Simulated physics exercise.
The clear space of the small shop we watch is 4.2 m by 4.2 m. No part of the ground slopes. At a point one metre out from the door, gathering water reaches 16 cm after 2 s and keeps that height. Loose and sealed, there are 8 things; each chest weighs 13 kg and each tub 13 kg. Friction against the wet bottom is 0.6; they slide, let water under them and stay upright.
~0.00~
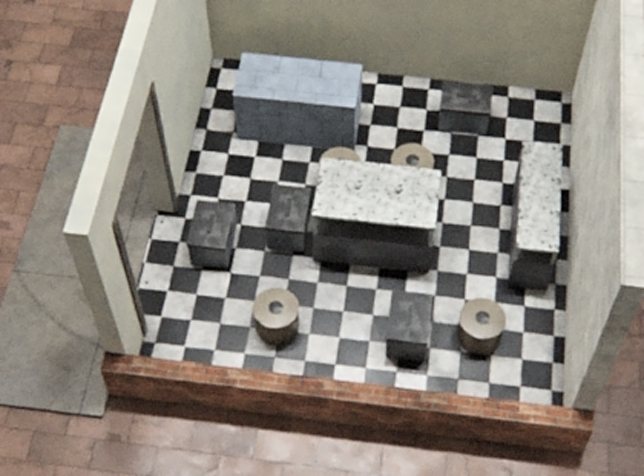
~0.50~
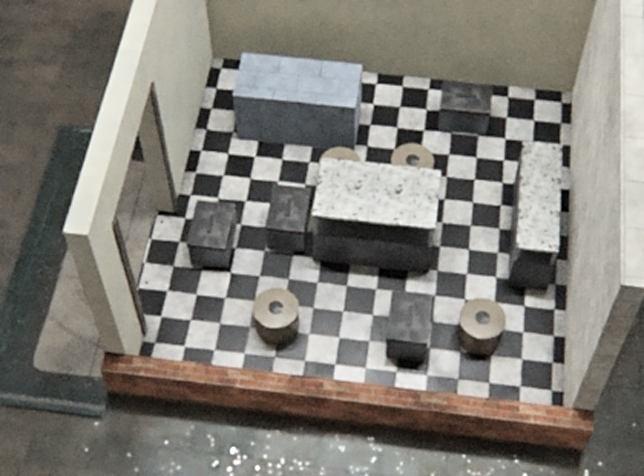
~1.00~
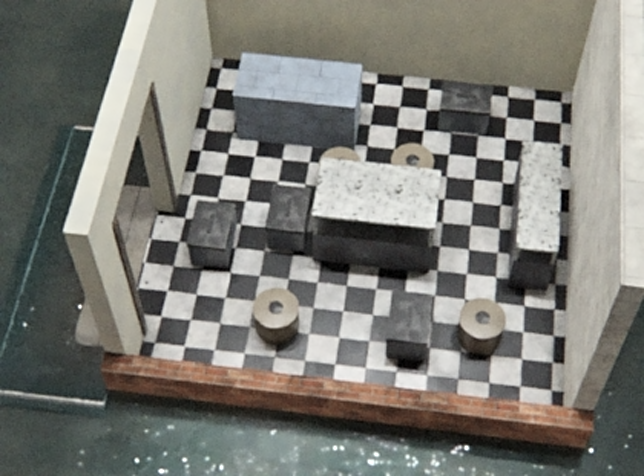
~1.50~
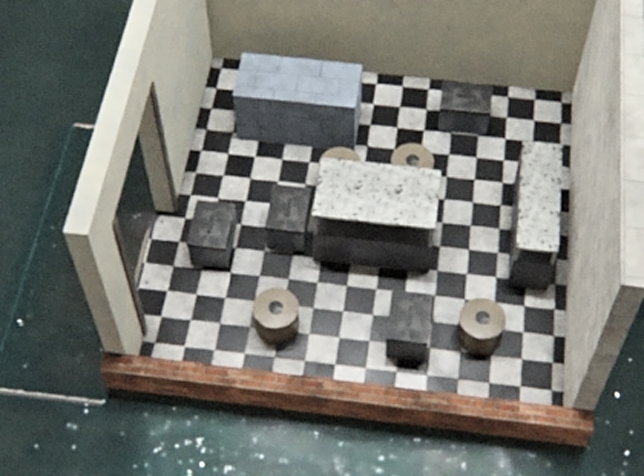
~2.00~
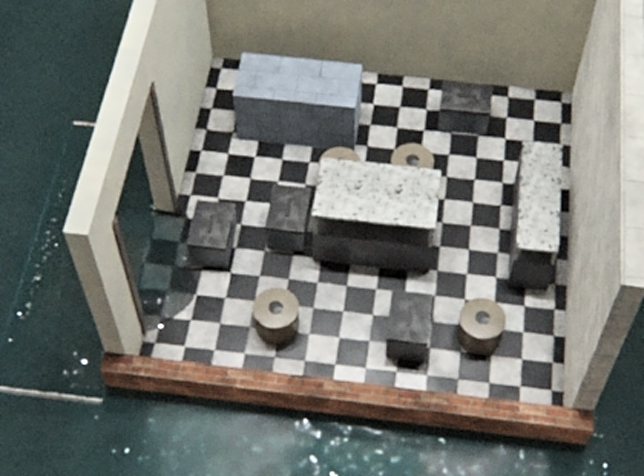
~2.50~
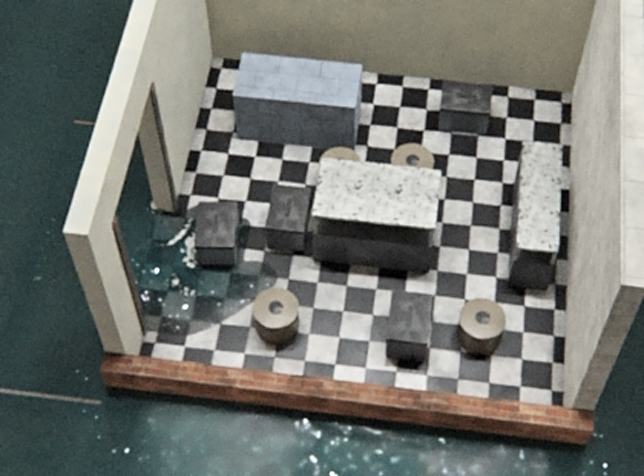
In the video, water spreads across the brick paving around a small open-topped room with a checkered floor, then enters through the doorway on the left and spreads around a dark chest, which shifts slightly to the right.
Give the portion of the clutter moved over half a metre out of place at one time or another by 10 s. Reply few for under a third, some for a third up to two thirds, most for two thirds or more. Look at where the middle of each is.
Some.
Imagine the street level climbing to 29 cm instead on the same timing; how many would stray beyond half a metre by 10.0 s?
That would give 6.
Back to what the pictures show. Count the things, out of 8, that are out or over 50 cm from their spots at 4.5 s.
0.
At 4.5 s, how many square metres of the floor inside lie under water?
At that time the wet patch spans about 7.5 m2.
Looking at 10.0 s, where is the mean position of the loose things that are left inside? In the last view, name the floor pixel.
I'd say about (411, 232) in the last view.
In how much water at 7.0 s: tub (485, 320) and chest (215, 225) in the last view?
Close to 6 and 8 centimetres.
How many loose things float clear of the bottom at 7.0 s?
That would be 2 of them.
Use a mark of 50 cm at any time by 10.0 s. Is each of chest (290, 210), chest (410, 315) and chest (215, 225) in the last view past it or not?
Result, in order: Stayed within / exceeded / exceeded.
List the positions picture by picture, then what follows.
The first frame shows a chest at (211, 224), on the bottom; a chest at (410, 316), on the bottom; 0.0 m2 under water; 0 of 8 have shifted.
The second frame shows a chest at (211, 224) rests on the ground; a chest at (410, 316), on the bottom; water covers 0.0 m2; 0 of 8 have shifted.
The third frame shows a chest at (211, 224) rests on the ground; a chest at (410, 316), on the bottom; 0.0 m2 under water; 0 of 8 have shifted.
The fourth frame shows a chest at (211, 224), on the bottom; a chest at (410, 316) rests on the ground; 0.0 m2 under water; 0 of 8 have shifted.
The fifth frame shows a chest at (211, 224), on the bottom; a chest at (410, 316) rests on the ground; 0.4 m2 under water; 0 of 8 have shifted.
The sixth frame shows a chest at (216, 224) rests on the ground, 5 cm from its start; a chest at (410, 316) rests on the ground; 1.0 m2 under water; 0 of 8 have shifted.
After 3.5 s 0 of 8 are over 50 cm from their spots; 0 afloat.
After 4.5 s 0 of 8 are over 50 cm from their spots; 0 afloat.
After 7.0 s 1 of 8 are over 50 cm from their spots; 2 afloat.
After 10.0 s 4 of 8 are over 50 cm from their spots, and 4 have been at some point; 5 afloat.
